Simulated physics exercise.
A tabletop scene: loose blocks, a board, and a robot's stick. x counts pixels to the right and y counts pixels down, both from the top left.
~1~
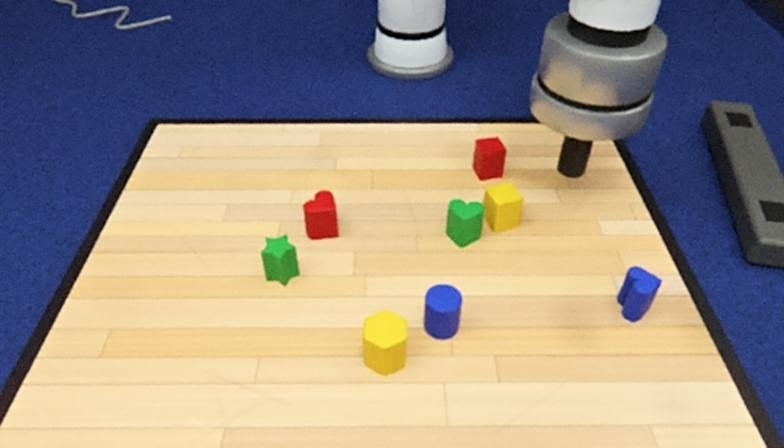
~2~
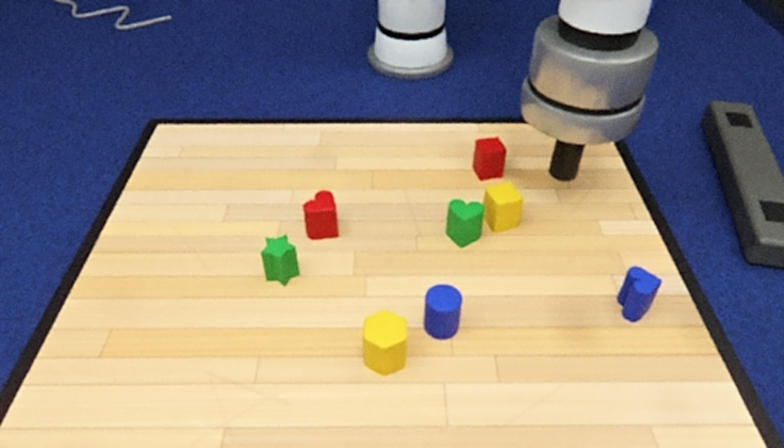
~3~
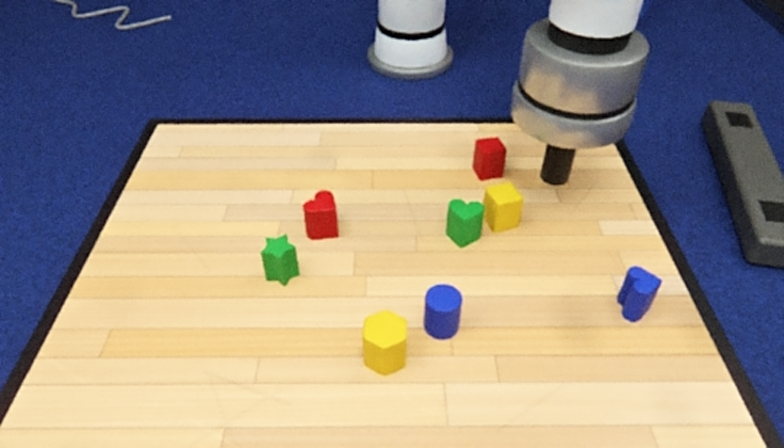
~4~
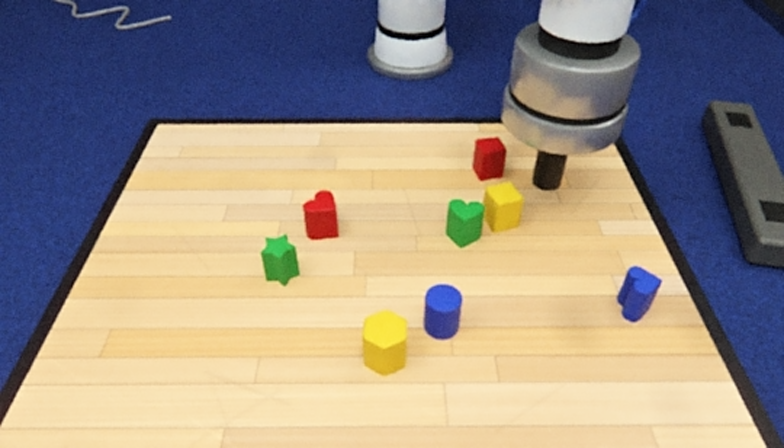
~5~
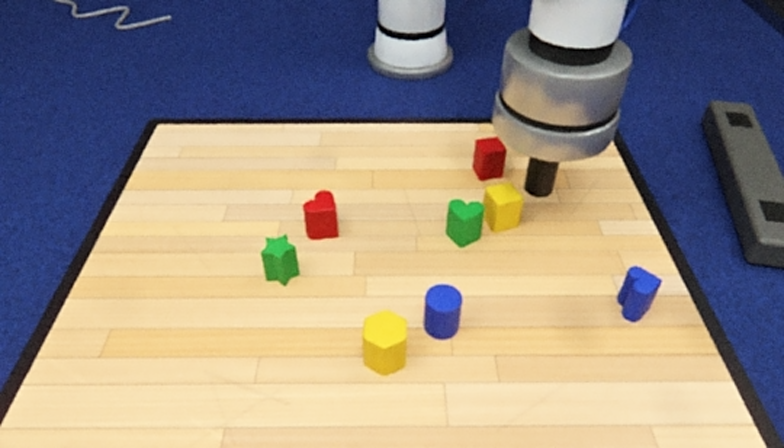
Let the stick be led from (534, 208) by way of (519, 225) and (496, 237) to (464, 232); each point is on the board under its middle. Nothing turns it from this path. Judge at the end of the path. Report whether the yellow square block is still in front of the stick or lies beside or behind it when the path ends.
Ahead of the stick.
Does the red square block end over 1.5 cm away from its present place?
I expect not.
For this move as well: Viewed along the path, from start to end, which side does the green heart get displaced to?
Slides right.
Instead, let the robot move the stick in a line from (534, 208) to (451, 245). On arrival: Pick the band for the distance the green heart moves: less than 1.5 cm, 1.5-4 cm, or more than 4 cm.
It slides well over 4 cm.
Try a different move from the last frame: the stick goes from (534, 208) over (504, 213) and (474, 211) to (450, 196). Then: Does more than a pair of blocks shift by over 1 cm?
No, that is not how it ends up.
The first path, step by step. Halfway along, stick at (513, 214); green heart at (449, 211); yellow square block at (484, 202), turned 35° clockwise.
At the end, stick at (466, 213); green heart at (404, 216), turned 15° anticlockwise; red square block still; yellow square block at (437, 202), turned 25° clockwise.
